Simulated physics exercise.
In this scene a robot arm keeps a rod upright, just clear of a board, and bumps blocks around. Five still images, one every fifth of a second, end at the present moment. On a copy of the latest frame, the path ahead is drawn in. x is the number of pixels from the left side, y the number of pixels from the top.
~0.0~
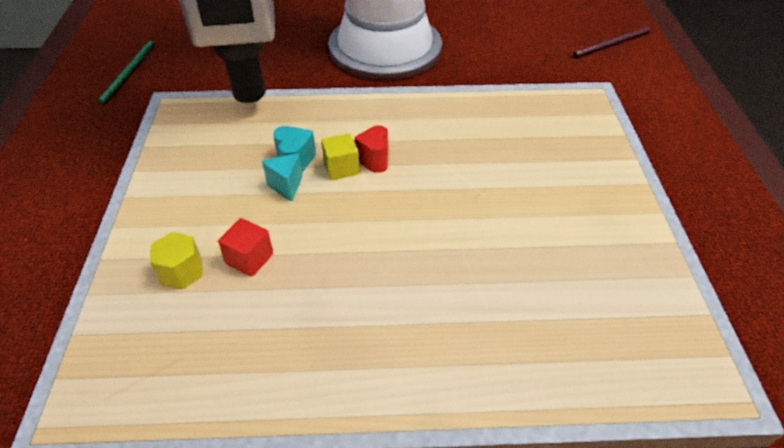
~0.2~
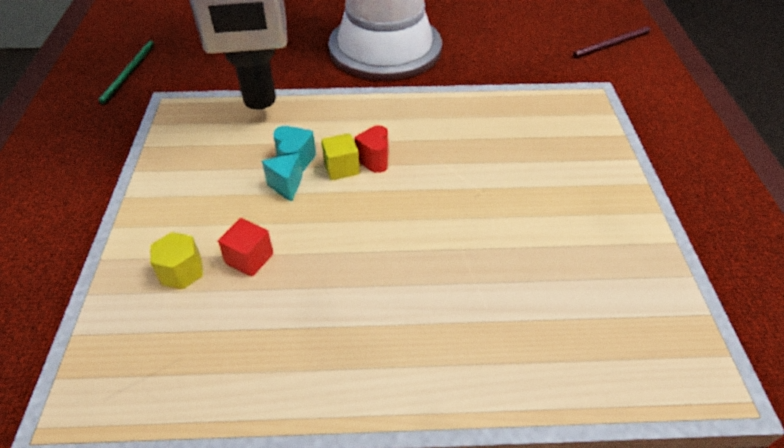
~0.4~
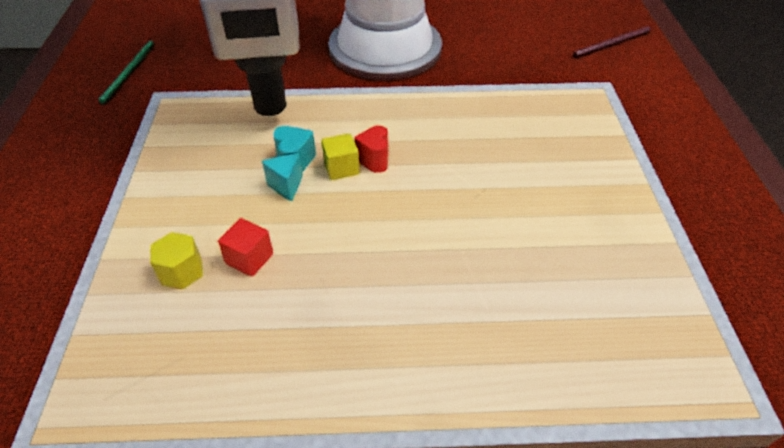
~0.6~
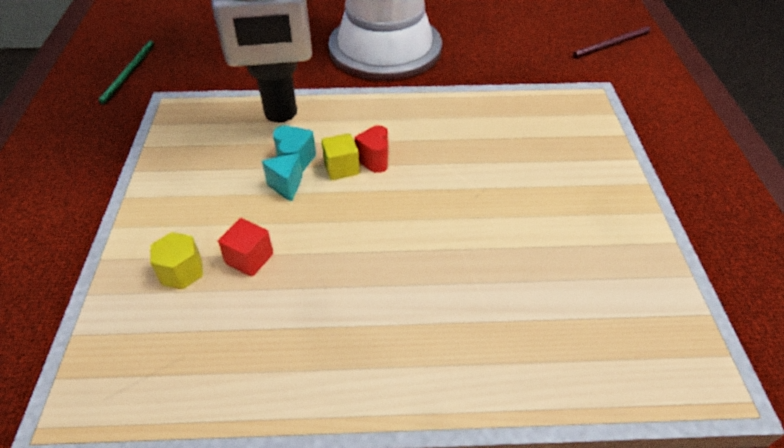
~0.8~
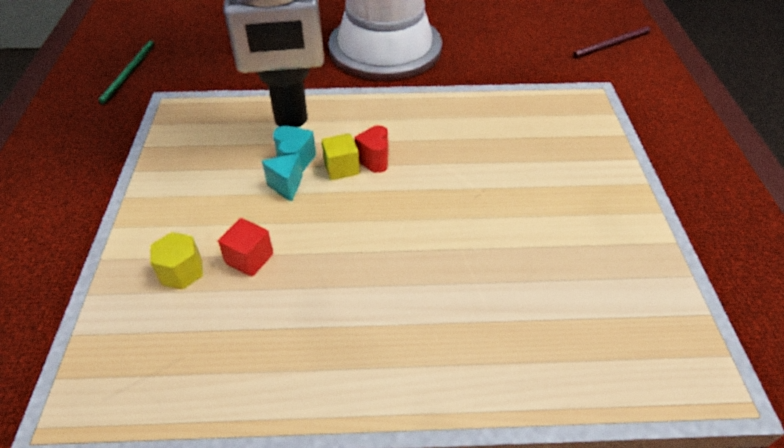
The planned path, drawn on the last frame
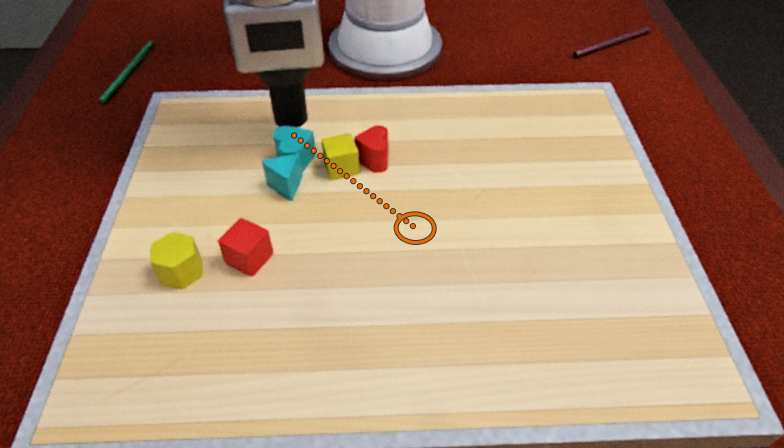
A robot arm with a dark rod moved slowly a short way right and slightly nearer over a striped wooden board, close behind the turquoise heart, while the turquoise, yellow and red blocks stayed still.
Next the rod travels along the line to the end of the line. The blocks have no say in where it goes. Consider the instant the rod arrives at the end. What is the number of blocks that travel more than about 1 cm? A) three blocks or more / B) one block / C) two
I'll go with A - three blocks or more.
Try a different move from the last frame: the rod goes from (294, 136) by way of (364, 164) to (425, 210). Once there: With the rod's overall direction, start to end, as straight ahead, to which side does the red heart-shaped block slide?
It gets pushed left.
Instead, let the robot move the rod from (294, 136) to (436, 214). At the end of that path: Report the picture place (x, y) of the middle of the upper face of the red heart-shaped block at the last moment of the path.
Final place: (400, 142).
The line goes straight from (294, 136) to (415, 228).
On the path given first. One third of the way, rod at (328, 147); turquoise triangular piece at (275, 176), turned 45° clockwise; turquoise heart-shaped block at (302, 157), turned 25° clockwise; yellow square block at (354, 154), turned 30° anticlockwise.
Two thirds of the way, rod at (370, 178); turquoise triangular piece at (274, 177), turned 45° clockwise; turquoise heart-shaped block at (302, 158), turned 30° clockwise; yellow square block at (404, 179), turned 65° anticlockwise.
At the end, rod at (416, 212); turquoise triangular piece at (274, 177), turned 45° clockwise; turquoise heart-shaped block at (302, 158), turned 30° clockwise; yellow square block at (448, 192), turned 105° anticlockwise; red heart-shaped block unmoved.
